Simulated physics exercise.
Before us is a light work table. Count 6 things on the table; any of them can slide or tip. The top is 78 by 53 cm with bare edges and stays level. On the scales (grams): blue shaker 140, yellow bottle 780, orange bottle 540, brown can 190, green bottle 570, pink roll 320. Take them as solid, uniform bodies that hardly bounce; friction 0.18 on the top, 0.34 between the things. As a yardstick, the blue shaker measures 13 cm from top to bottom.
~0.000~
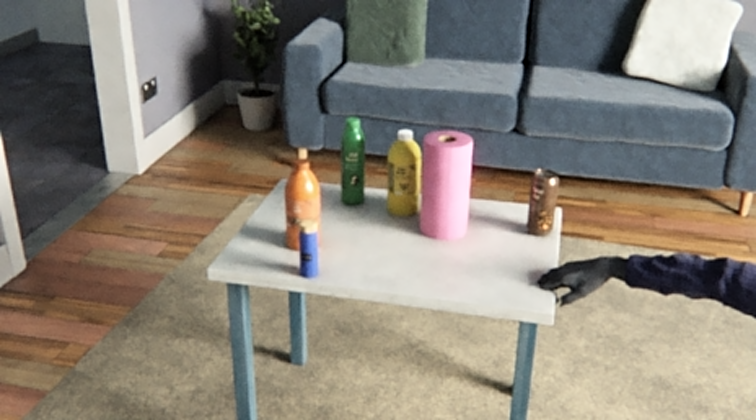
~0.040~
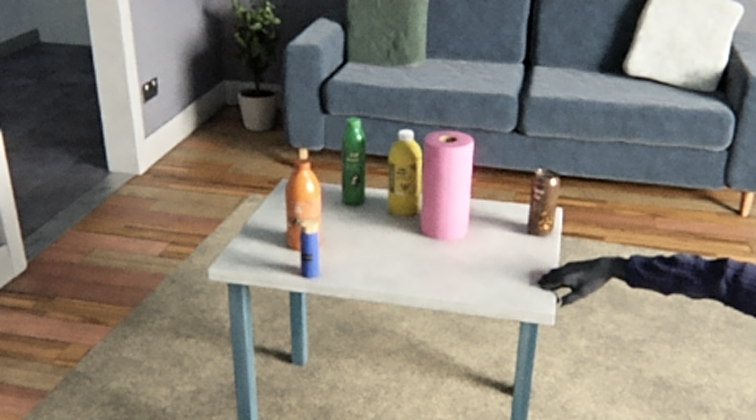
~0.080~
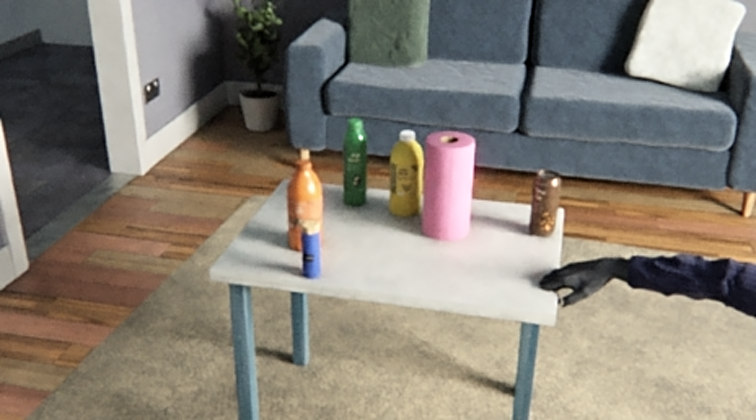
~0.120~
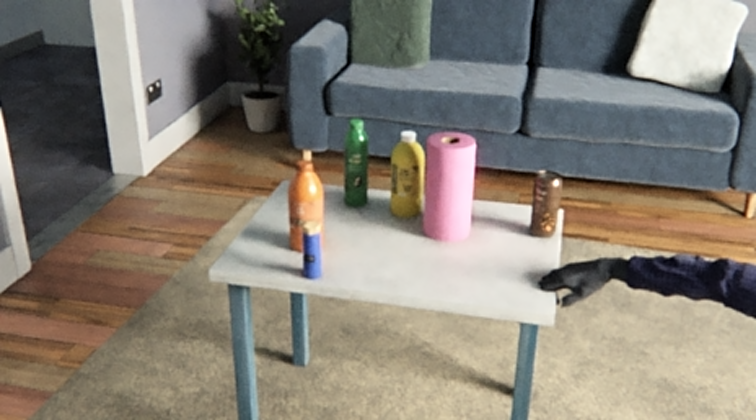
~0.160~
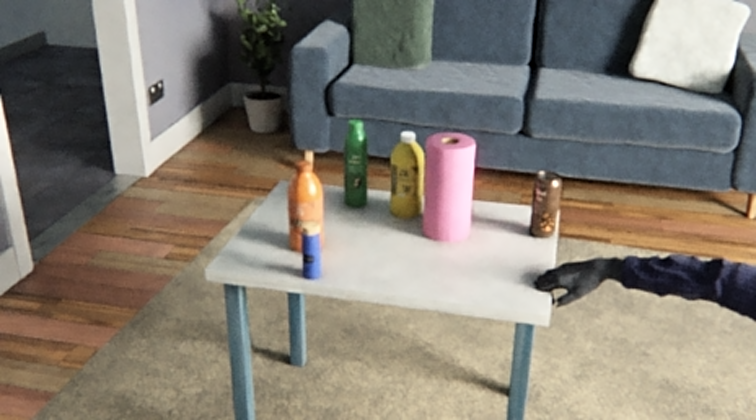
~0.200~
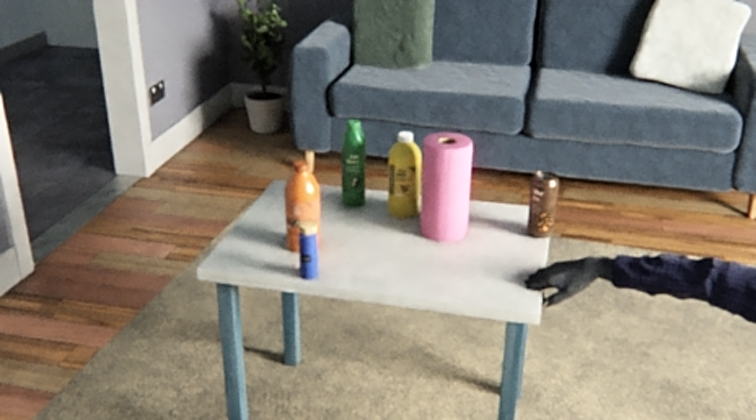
A light table with blue legs, seen from slightly above in a living room with a blue sofa behind it, has a dark hand at its right edge. On top stand an orange bottle behind a small blue shaker at left, green and yellow bottles farther back, a pink roll, and a brown can at right. As the camera drifts slightly, the hand pushes the table a little left, its items riding along upright.
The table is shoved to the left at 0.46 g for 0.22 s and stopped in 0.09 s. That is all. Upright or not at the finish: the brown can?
The brown can tips over.
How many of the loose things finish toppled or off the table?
In all, 1.
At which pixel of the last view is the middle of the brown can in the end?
Around (532, 413).
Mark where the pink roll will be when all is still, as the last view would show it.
Around (404, 183).
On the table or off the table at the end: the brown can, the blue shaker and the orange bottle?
The brown can finishes off the table; the blue shaker is still on the table; the orange bottle is still on the table.
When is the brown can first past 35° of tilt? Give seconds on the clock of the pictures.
Near 0.4 s.
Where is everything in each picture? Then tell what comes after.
In the first frame, brown can (542, 204); blue shaker (309, 249).
In the second frame, orange bottle (303, 204); green bottle (353, 161).
In the third frame, pink roll (448, 186); blue shaker (311, 249).
In the fourth frame, table along by 1 cm; yellow bottle (407, 173); orange bottle (305, 205).
In the fifth frame, table along by 2 cm; green bottle (356, 163); pink roll (448, 187).
In the sixth frame, table along by 4 cm; brown can (542, 205) 3 cm from its spot; blue shaker (308, 250) 3 cm from its spot.
By 0.30 s, table along by 13 cm; brown can now off the table; green bottle 8 cm from its spot; orange bottle 8 cm from its spot.
By 0.40 s, table along by 15 cm; green bottle 6 cm from its spot; blue shaker 6 cm from its spot; yellow bottle 6 cm from its spot.
By 0.50 s, table along by 15 cm; green bottle 4 cm from its spot; pink roll 4 cm from its spot; blue shaker 4 cm from its spot.
By 0.80 s, table along by 15 cm; green bottle 3 cm from its spot; pink roll 3 cm from its spot; blue shaker 3 cm from its spot.
When it is over (1.0 s), off the table and tipped over, brown can; the other 5 within 5 cm of the start. In the last view, brown can near (532, 413).
